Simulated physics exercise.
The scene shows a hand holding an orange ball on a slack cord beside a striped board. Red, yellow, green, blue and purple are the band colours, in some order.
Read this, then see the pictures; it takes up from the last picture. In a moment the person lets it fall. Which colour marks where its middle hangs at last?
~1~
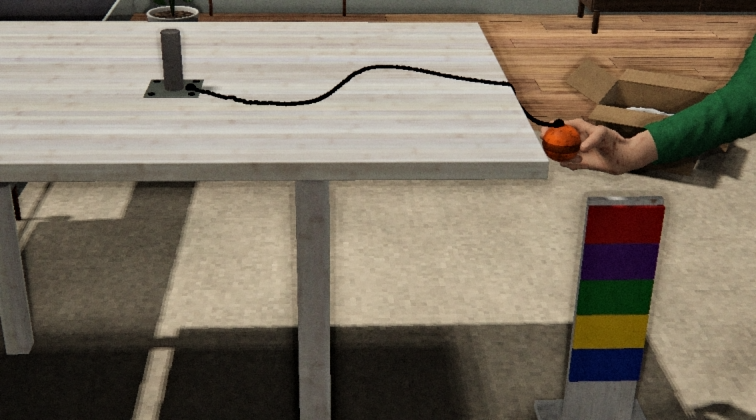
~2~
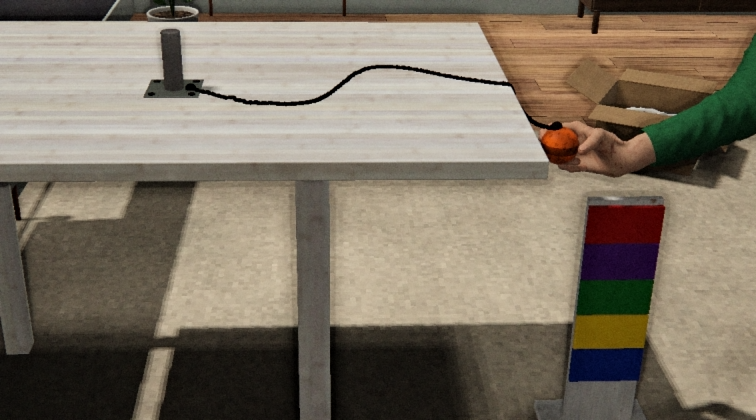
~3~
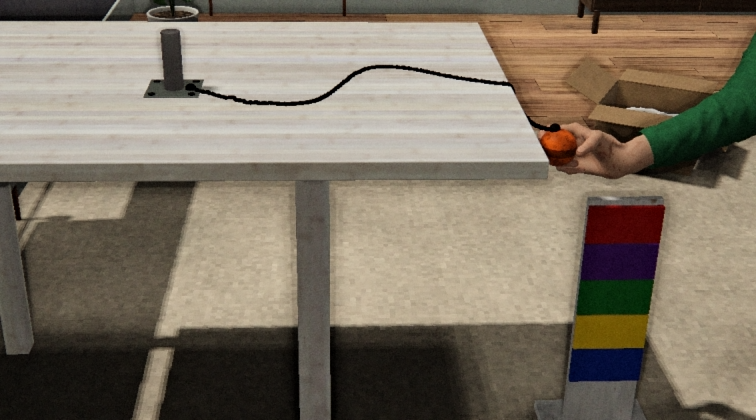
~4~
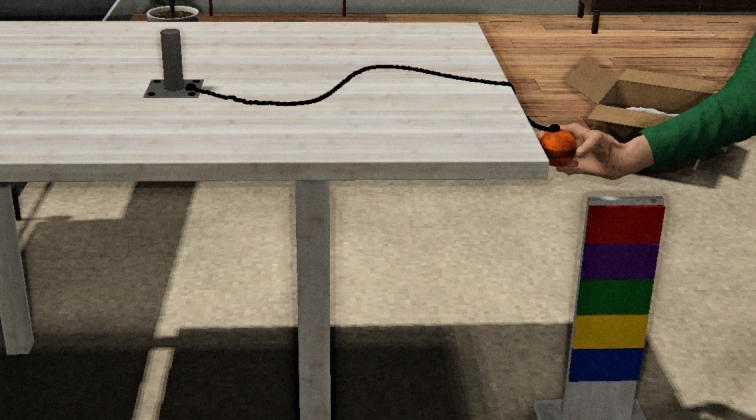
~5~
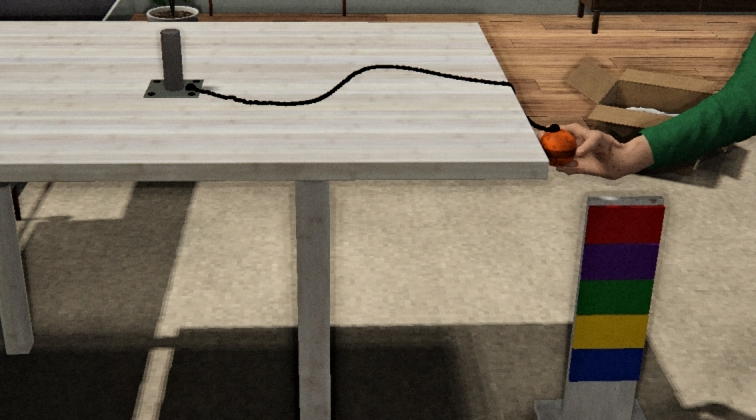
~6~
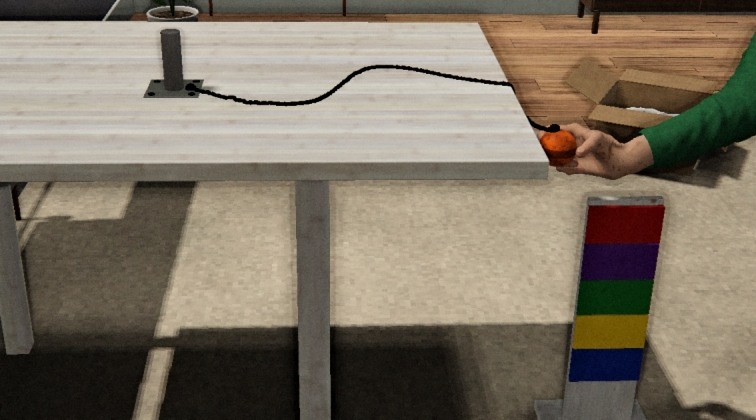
Purple.
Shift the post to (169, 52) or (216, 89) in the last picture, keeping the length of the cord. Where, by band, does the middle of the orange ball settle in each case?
Going case by case, it's red and then green.
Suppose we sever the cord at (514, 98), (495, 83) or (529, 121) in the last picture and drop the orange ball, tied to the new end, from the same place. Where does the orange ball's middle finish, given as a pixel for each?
Try by try: (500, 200), (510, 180) and (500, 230).
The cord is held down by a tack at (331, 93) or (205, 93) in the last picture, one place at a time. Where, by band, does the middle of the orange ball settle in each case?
First try red, second try purple.
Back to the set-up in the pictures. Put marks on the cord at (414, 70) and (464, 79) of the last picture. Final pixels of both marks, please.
Result - first point (503, 86), second point (510, 135).
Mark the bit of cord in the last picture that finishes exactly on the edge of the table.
The bit in question sits close to (426, 72).
Early on, ball near (520, 248); level with purple.
Midway, ball near (490, 261); level with purple.
Finally, ball near (506, 260); level with purple. At purple.
